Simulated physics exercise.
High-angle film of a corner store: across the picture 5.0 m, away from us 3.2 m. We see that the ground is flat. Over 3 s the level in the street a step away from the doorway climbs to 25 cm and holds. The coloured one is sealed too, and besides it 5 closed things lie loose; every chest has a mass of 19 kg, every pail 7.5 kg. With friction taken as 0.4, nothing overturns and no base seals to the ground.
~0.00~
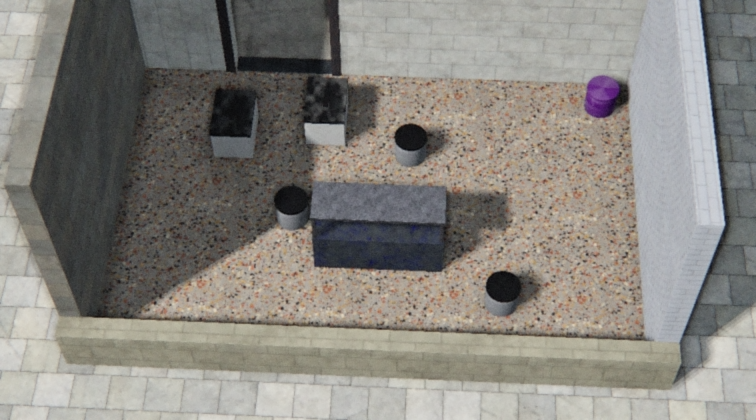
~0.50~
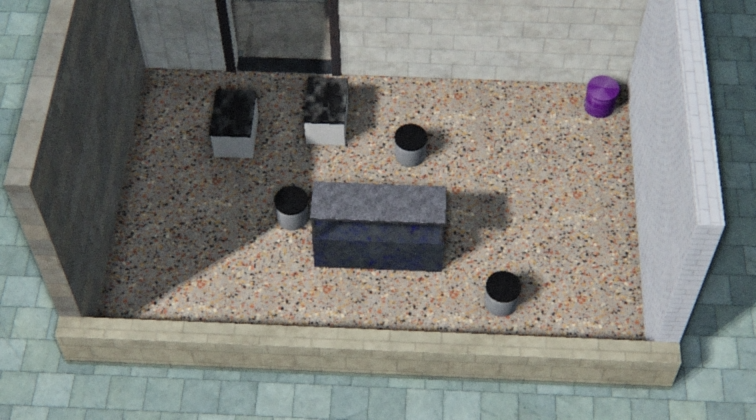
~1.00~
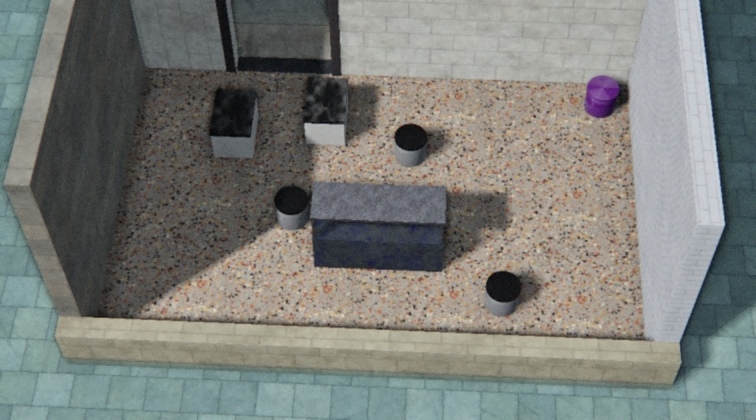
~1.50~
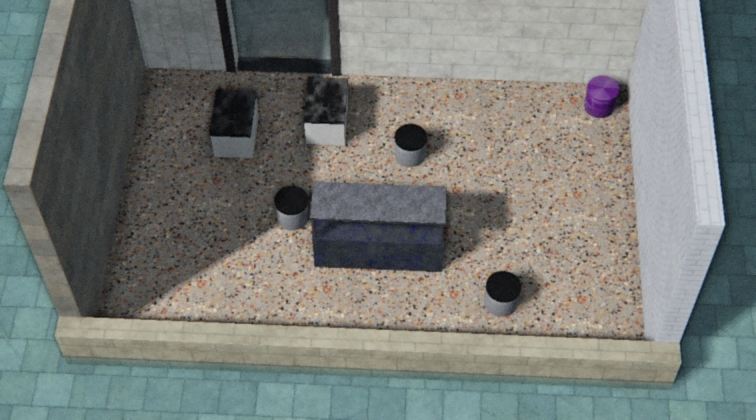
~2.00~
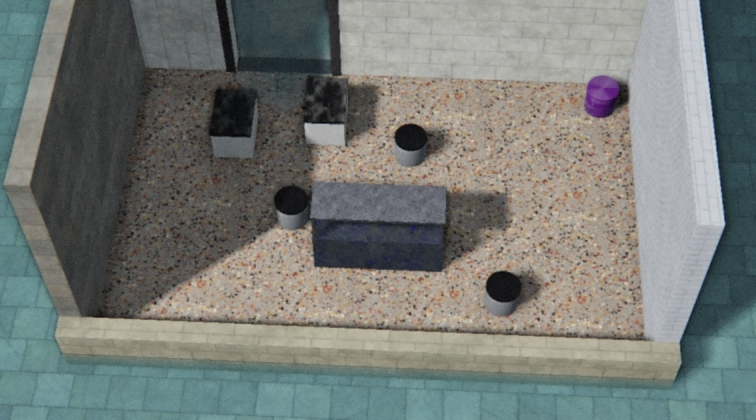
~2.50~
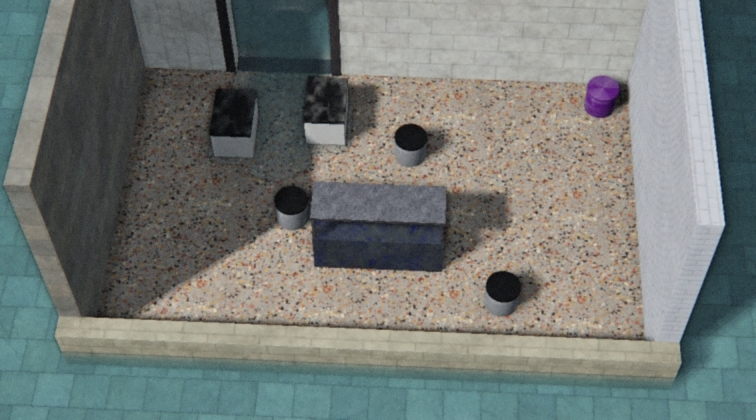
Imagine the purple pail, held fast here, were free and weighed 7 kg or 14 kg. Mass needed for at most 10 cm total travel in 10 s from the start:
Lighter wins.
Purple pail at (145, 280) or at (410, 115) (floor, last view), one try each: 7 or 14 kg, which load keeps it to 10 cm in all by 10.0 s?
For the first start neither one suffices; for the second the lighter one suffices.
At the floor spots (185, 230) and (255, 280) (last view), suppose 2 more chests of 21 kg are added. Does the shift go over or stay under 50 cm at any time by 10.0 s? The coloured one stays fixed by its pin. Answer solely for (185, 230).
As it turns out, it moves not that far.
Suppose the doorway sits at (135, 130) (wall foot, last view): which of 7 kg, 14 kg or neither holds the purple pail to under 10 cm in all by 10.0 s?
That way, neither mass suffices.
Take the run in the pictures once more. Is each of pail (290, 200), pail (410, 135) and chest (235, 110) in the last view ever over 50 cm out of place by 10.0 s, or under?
The three come out further, not as far, further, in that order.
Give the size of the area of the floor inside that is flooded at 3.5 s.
Near 4.5 m2 in all.
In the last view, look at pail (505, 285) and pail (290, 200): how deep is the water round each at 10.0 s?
Close to 10 and 10 centimetres.
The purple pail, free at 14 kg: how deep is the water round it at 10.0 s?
About 7 cm.
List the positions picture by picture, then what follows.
In the first picture, the purple pail at (603, 88), on the bottom; 0.0 m2 under water; 0 of 6 have shifted.
In the second picture, the purple pail at (603, 88) rests on the ground; water covers 0.0 m2; 0 of 6 have shifted.
In the third picture, the purple pail at (603, 88) rests on the ground; 0.0 m2 under water; 0 of 6 have shifted.
In the fourth picture, the purple pail at (603, 88) rests on the ground; water covers 0.0 m2; 0 of 6 have shifted.
In the fifth picture, the purple pail at (603, 88), on the bottom; 0.3 m2 under water; 0 of 6 have shifted.
In the sixth picture, the purple pail at (603, 88), on the bottom; 0.9 m2 under water; 0 of 6 have shifted.
After 3.5 s the purple pail would be 0 cm from its start with 7 kg and 0 cm from its start with 14 kg; 0 cm of water round it then.
After 4.5 s the purple pail would be 0 cm from its start with 7 kg and 0 cm from its start with 14 kg; 0 cm of water round it then.
After 7.0 s the purple pail would be 0 cm from its start with 7 kg and 0 cm from its start with 14 kg; 4 cm of water round it then.
After 10.0 s the purple pail would be 1 cm from its start with 7 kg and 0 cm from its start with 14 kg; 7 cm of water round it then.
